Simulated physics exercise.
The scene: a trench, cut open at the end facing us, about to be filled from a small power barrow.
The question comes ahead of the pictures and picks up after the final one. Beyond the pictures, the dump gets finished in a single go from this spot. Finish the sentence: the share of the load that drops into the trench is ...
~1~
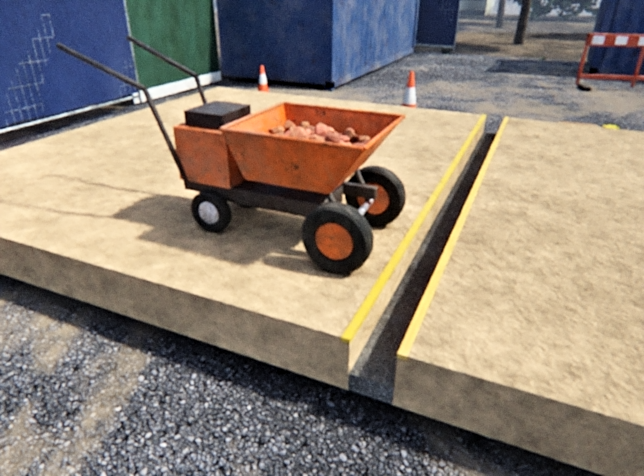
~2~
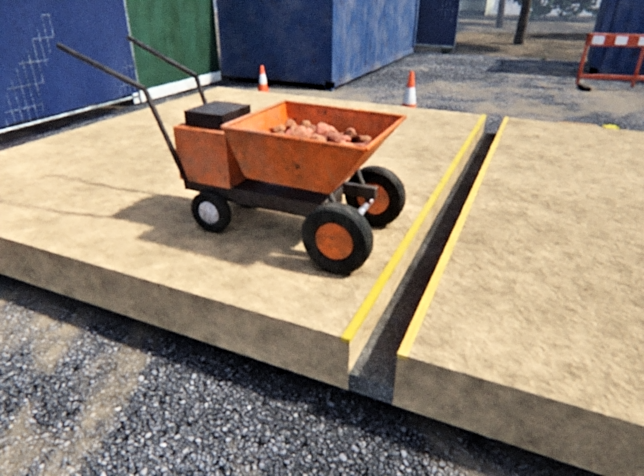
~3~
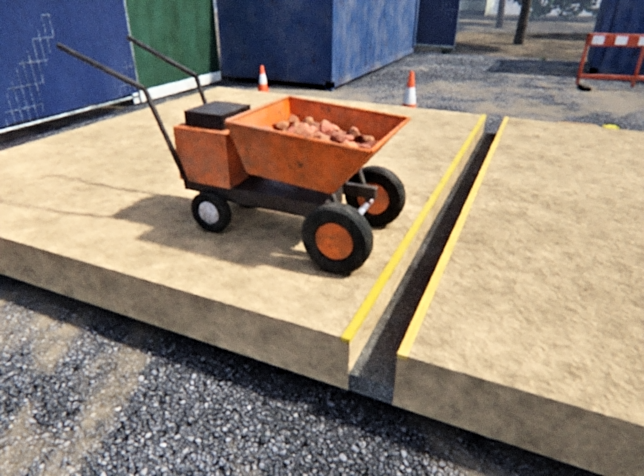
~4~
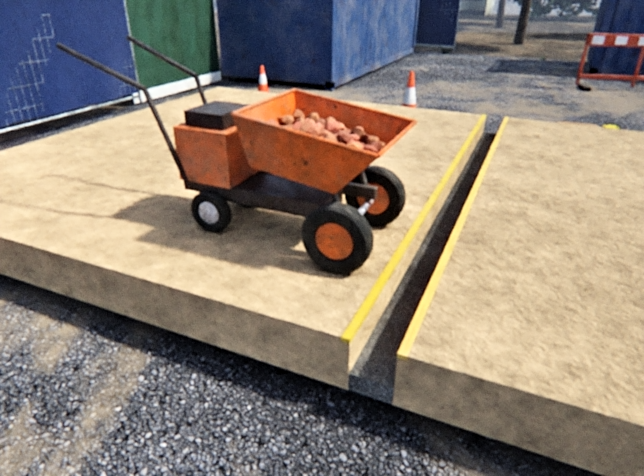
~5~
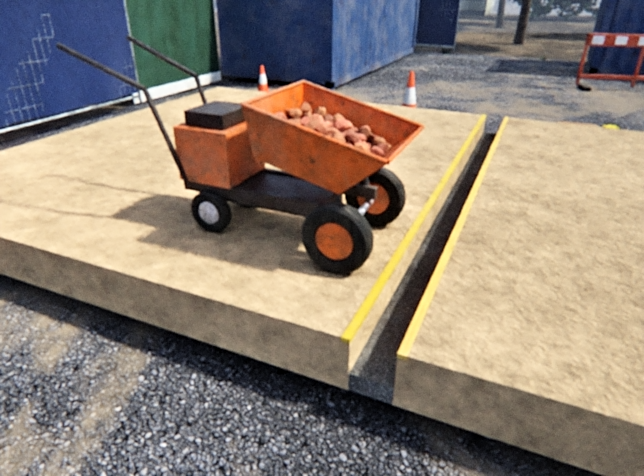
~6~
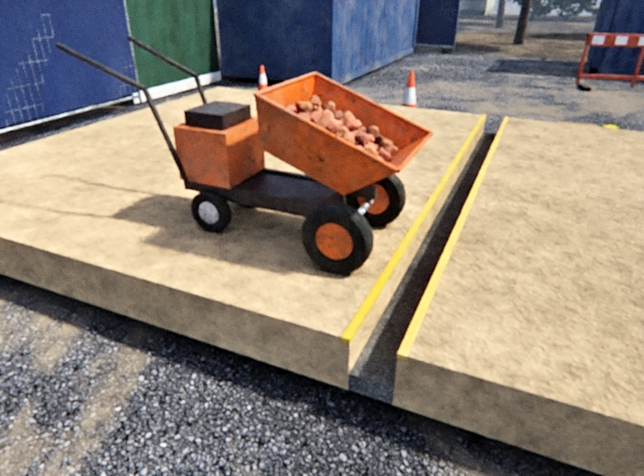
Less than half.
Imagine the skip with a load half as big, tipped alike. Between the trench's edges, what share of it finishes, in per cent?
Around 0 %.
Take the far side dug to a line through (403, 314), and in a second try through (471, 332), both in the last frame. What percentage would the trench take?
In order: Near 0, then 80 percent.
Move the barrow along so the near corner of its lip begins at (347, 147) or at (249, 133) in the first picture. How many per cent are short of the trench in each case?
The first position yields around 0 per cent; the second yields around 60 per cent.
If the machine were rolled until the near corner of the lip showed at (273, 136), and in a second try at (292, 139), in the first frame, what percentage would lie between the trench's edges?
First try: 60 per cent; second try: 80 per cent.
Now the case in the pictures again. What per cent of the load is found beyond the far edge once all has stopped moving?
85 %.
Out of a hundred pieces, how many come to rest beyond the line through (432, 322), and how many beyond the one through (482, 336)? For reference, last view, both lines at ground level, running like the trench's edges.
I'd say about 70 and about 30 in a hundred.
Shortly afterwards, skip tipped steeply; the whole lot in the skip.
Next, skip tipped right over; near two thirds in the skip; near a third beyond it; only a few falling.
Some moments later, skip tipped right over; near a quarter in the skip; the bulk beyond it.
In the end, skip tipped right over; near a quarter in the skip; none at all in or heaped over the trench; the bulk beyond it.
